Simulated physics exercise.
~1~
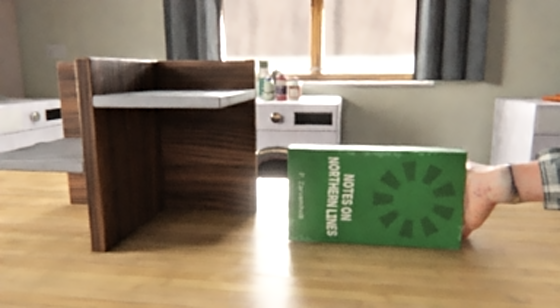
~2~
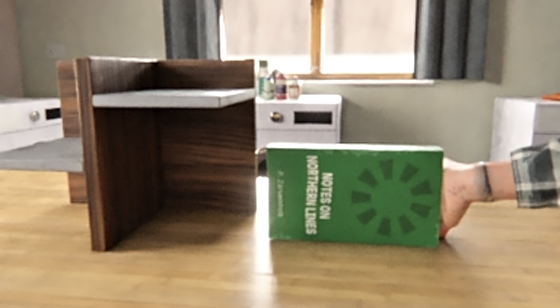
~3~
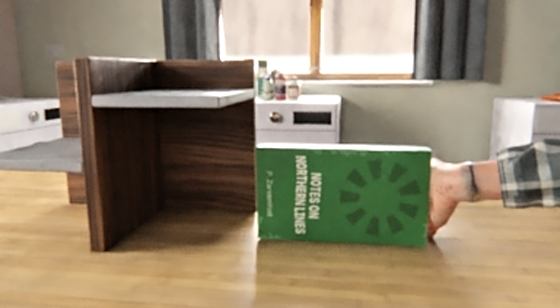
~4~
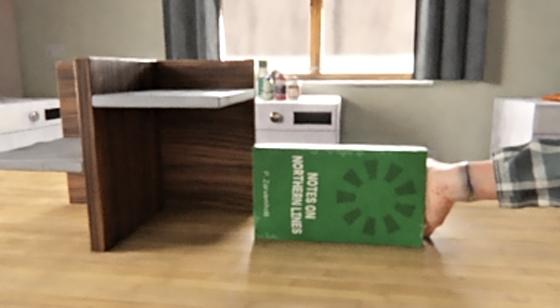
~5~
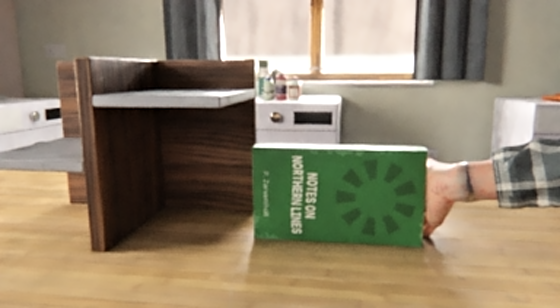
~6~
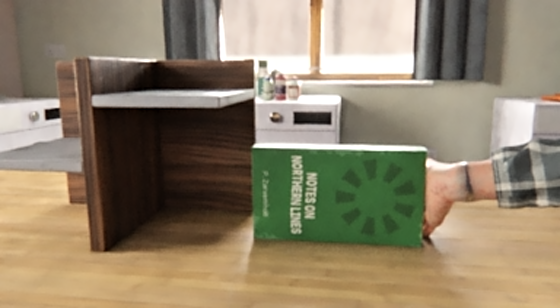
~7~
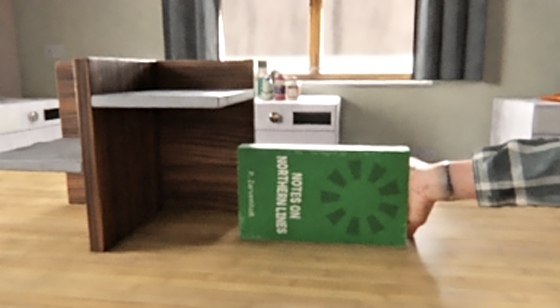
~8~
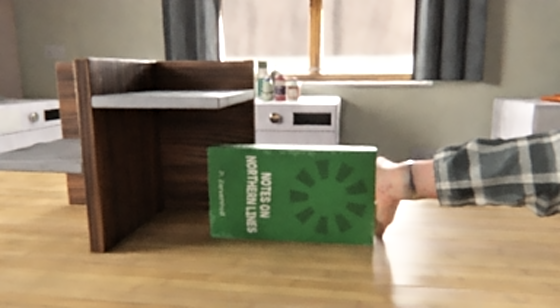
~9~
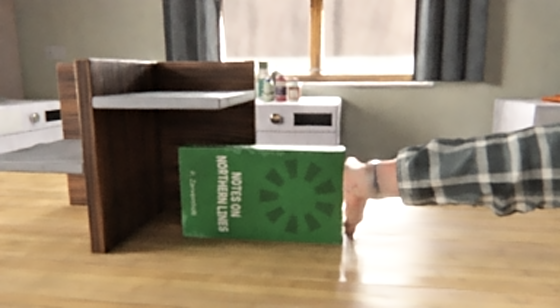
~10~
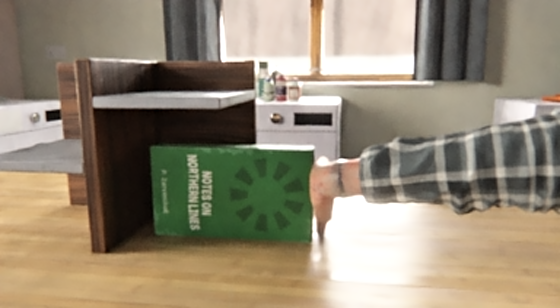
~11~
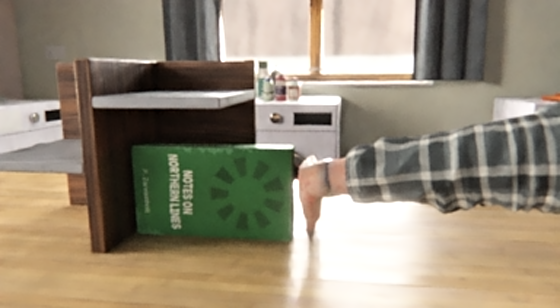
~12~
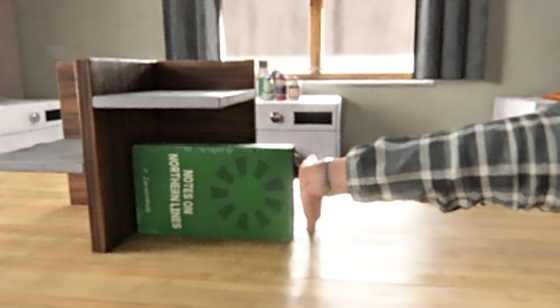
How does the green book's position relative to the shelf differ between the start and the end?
At the start the green book stands clear of the shelf, out to its right. By the end it is mostly under the shelf, with its right end still sticking out.
